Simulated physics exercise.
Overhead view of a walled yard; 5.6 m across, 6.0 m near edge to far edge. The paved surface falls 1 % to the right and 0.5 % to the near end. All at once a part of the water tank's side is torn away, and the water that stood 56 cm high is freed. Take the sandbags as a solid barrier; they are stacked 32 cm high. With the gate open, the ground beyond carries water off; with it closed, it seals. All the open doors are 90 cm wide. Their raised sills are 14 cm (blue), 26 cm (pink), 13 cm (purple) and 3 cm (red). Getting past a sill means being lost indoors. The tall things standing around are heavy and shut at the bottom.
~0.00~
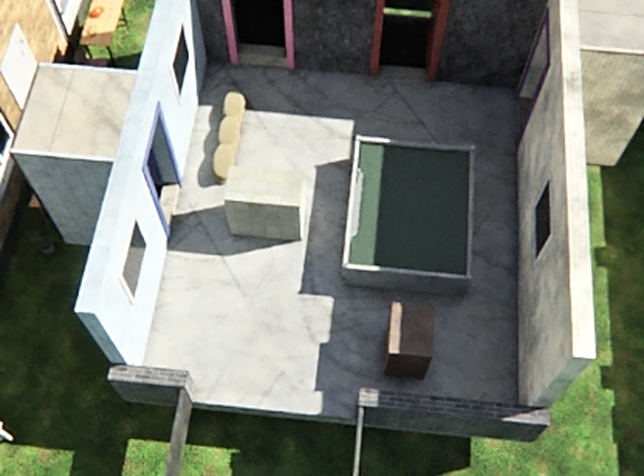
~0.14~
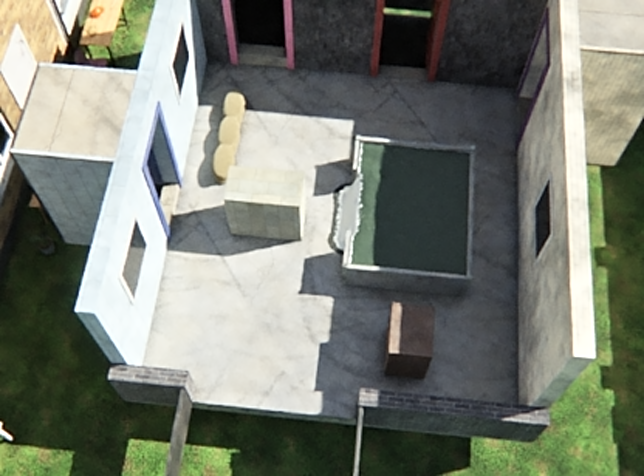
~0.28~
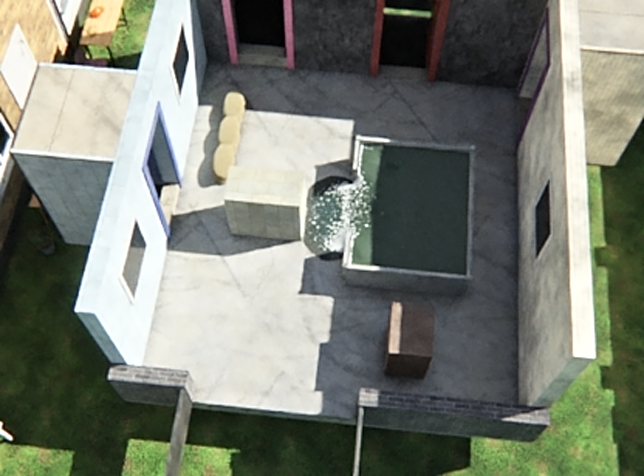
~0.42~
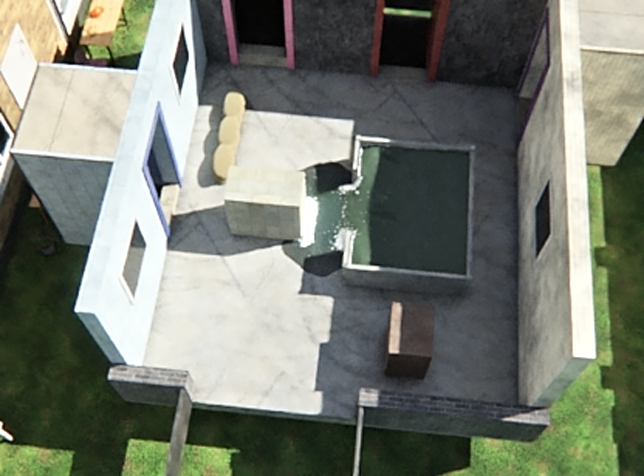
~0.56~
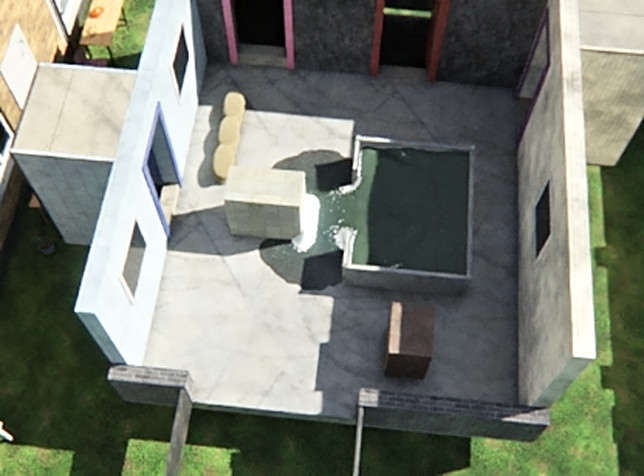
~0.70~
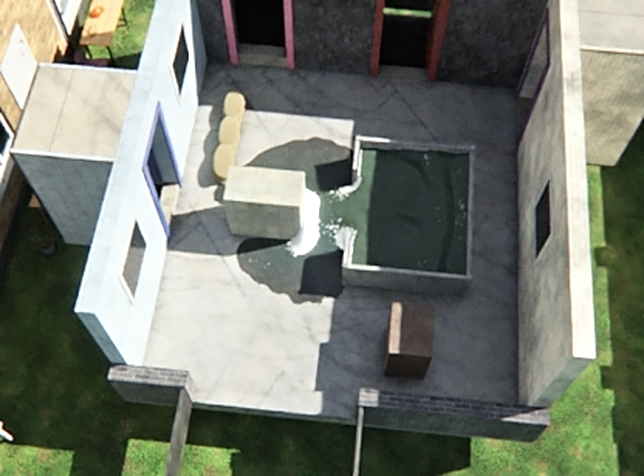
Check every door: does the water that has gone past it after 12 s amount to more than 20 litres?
Blue door: It does not. Pink door: It does not. Purple door: It does not. Red door: It does not.
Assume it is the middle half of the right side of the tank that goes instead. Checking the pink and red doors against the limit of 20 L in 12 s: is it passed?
At pink the amount is beneath the mark, while at red it is higher than the mark.
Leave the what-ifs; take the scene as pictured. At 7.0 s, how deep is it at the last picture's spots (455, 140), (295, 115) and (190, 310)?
Approximately 3, 7 and 6 centimetres, going through them in turn.
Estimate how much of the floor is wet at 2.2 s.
50 %.
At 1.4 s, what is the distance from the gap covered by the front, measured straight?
About 3.2 m out.
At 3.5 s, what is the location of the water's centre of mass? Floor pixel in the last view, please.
The water's centre sits at about (341, 206).
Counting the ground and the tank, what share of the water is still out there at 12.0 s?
Still there: Roughly 68 %.
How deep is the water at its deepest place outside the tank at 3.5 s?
Roughly 25 cm.
After 1.4 s water covers 25 % of the floor and is deepest (42 cm) near (318, 224); blue door 5 cm at the sill, 0 L in, pink door not reached, purple door not reached, red door not reached.
After 2.2 s water covers 50 % of the floor and is deepest (33 cm) near (307, 223); blue door 9 cm at the sill, 0 L in, pink door 25 cm at the sill, 0 L in, purple door not reached, red door not reached.
After 3.5 s water covers 60 % of the floor and is deepest (25 cm) near (307, 223); blue door 6 cm at the sill, 0 L in, pink door 18 cm at the sill, 2 L in, purple door not reached, red door 5 cm at the sill, 0 L in.
After 7.0 s water covers 85 % of the floor and is deepest (14 cm) near (307, 223); blue door 5 cm at the sill, 0 L in, pink door 9 cm at the sill, 2 L in, purple door 9 cm at the sill, 0 L in, red door 4 cm at the sill, 4 L in.
After 12.0 s water covers 95 % of the floor and is deepest (10 cm) near (519, 420); blue door 2 cm at the sill, 0 L in, pink door 5 cm at the sill, 2 L in, purple door 8 cm at the sill, 0 L in, red door 3 cm at the sill, 5 L in.
